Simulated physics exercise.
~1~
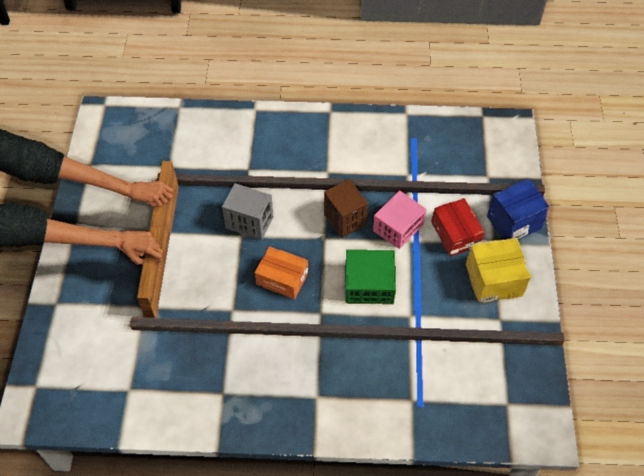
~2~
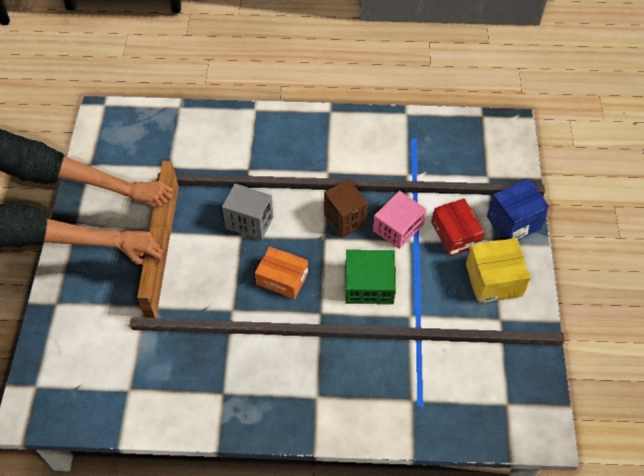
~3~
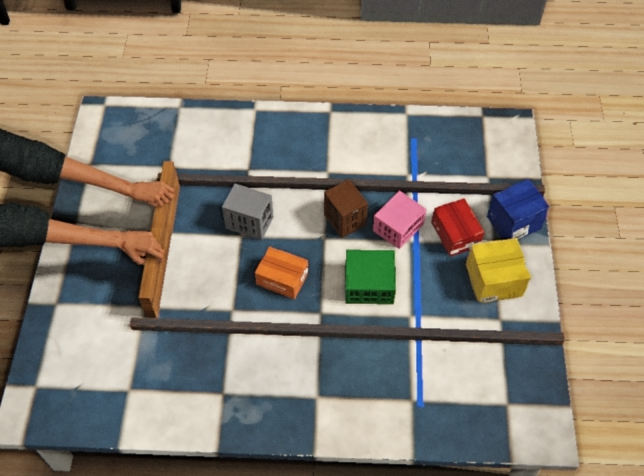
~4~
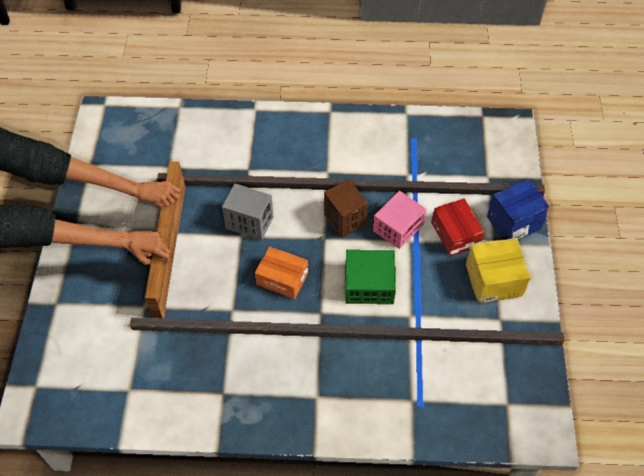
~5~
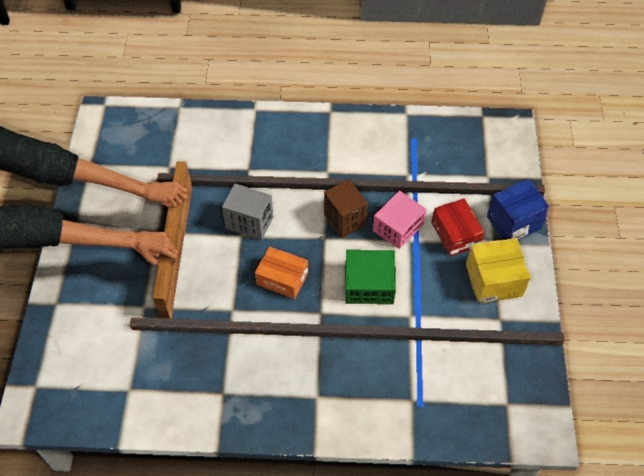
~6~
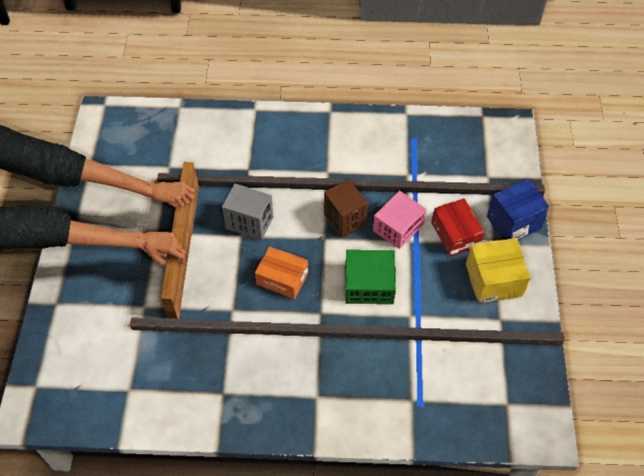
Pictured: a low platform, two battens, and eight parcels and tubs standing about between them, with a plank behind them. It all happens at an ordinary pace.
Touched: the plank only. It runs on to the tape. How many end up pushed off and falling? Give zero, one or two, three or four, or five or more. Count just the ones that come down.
Lost: One or two.
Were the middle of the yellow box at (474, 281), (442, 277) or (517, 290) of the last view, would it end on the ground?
In that order, it stays put; stays put; stays put.
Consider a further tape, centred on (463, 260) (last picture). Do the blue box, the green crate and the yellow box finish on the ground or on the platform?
Blue box goes down, green crate stays put, yellow box goes down.
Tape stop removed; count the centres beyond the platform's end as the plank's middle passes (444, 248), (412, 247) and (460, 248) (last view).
The counts would come out as 3, 1 and 3.
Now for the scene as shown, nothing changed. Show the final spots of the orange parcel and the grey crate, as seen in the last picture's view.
Orange parcel: About (439, 272); grey crate: About (437, 213).
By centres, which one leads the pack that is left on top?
Red parcel.
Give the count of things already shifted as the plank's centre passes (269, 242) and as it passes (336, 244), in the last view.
Well, it's 2 at the first one and 6 at the second.
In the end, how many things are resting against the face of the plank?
All in all, 2.
A little later, none off yet; blue box at rest near (518, 212); yellow box at rest near (497, 271); red parcel at rest near (457, 227).
When it is over, the number that fall off is one or two; down, blue box.
